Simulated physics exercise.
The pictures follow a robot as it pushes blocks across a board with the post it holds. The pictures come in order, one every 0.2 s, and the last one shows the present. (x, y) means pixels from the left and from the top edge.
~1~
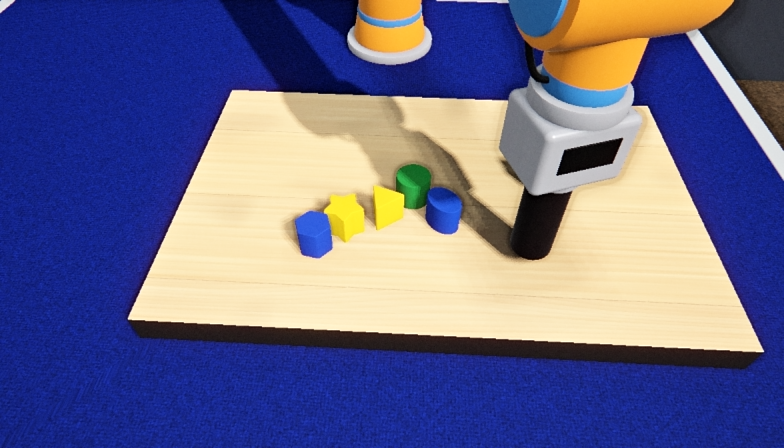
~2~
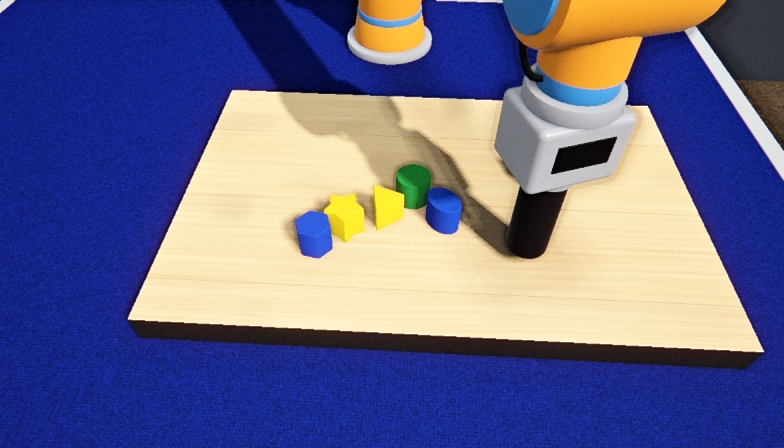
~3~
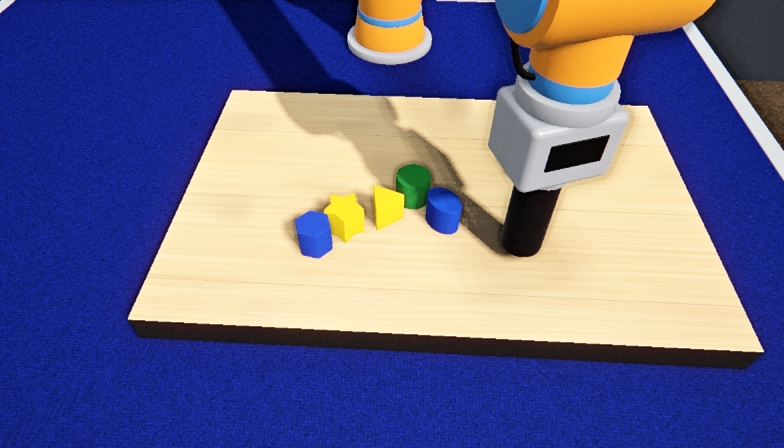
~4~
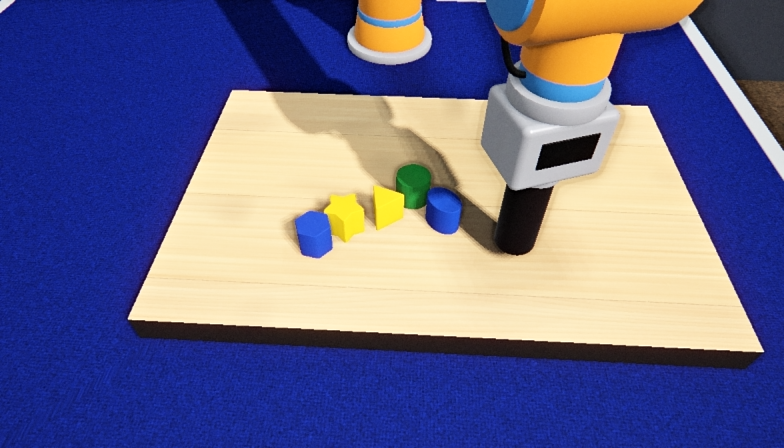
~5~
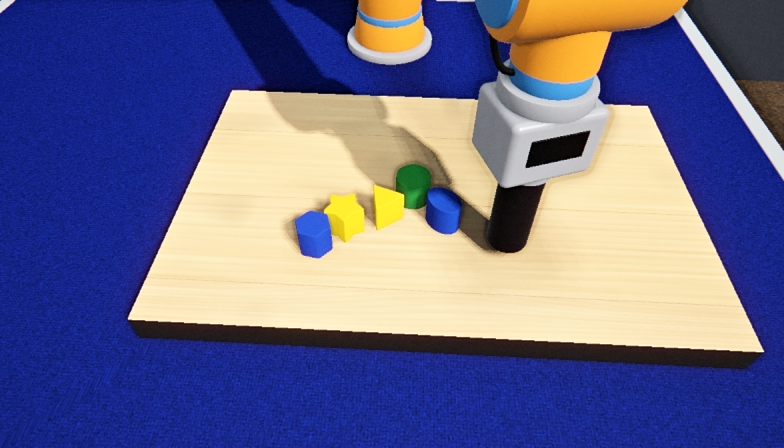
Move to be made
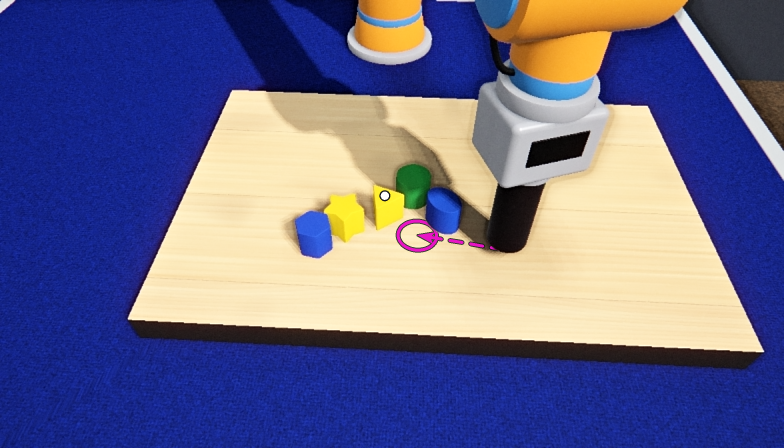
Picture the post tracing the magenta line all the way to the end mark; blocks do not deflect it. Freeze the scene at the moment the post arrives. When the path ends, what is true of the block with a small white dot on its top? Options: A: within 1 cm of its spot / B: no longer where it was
A - within 1 cm of its spot.
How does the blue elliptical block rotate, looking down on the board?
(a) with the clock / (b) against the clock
My pick is a.
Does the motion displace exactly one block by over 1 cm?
It seems not.
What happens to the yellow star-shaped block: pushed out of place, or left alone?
Well, the yellow star-shaped block holds its place.
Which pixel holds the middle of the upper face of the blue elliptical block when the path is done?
Just about (420, 187).
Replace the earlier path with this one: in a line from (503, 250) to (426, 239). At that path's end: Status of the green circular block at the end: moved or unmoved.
The block moves away from its spot.
The drawn path runs from (503, 250) directly to (417, 235); the dot is on the yellow triangular block.
The first path, step by step. Halfway along, post (461, 232); blue elliptical block (438, 196), turned 15° clockwise.
At the end, post (418, 225); yellow star-shaped block not moved; yellow triangular block not moved; green circular block (410, 166); blue elliptical block (420, 187), turned 90° clockwise.
